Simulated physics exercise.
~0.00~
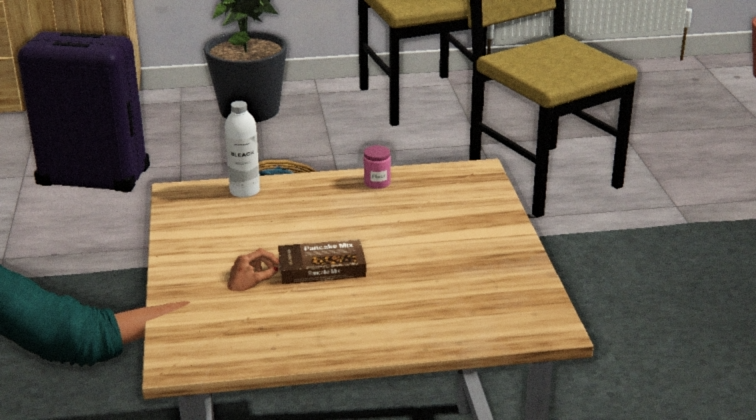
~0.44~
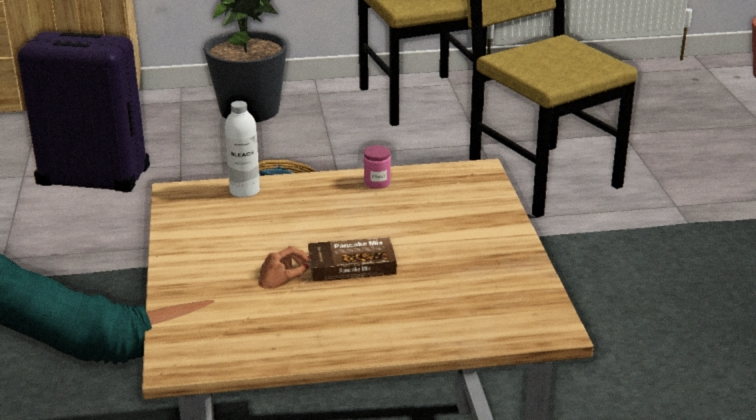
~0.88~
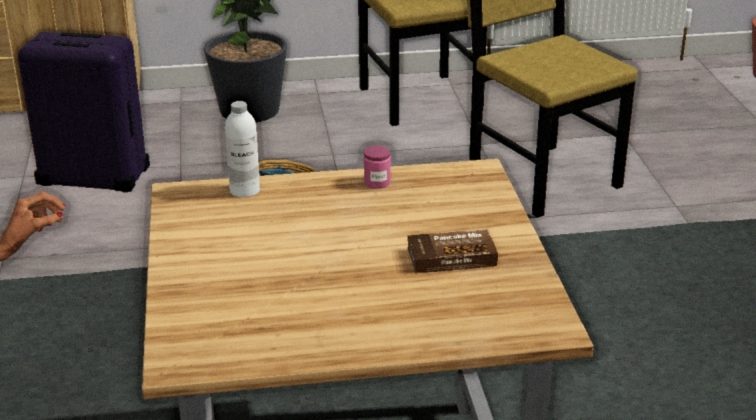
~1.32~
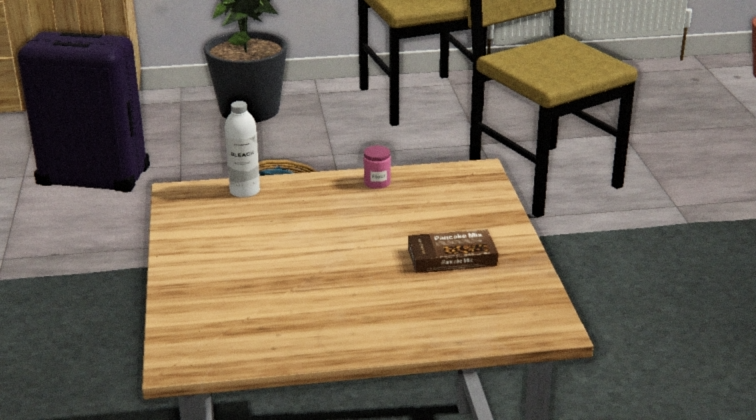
In a room with a grey tiled floor, a light wooden table holds a white bottle, a pink jar and a brown packet, with a purple suitcase, a potted plant and yellow-seated chairs behind it. A hand at the left end of the packet pushes it a short way to the right, while another arm in a teal sleeve reaches in at the left edge. The packet travels farther right as the hand lets go and draws back to the left. The hand then leaves the view. The packet rests on the right side of the table, with the bottle and jar unmoved.
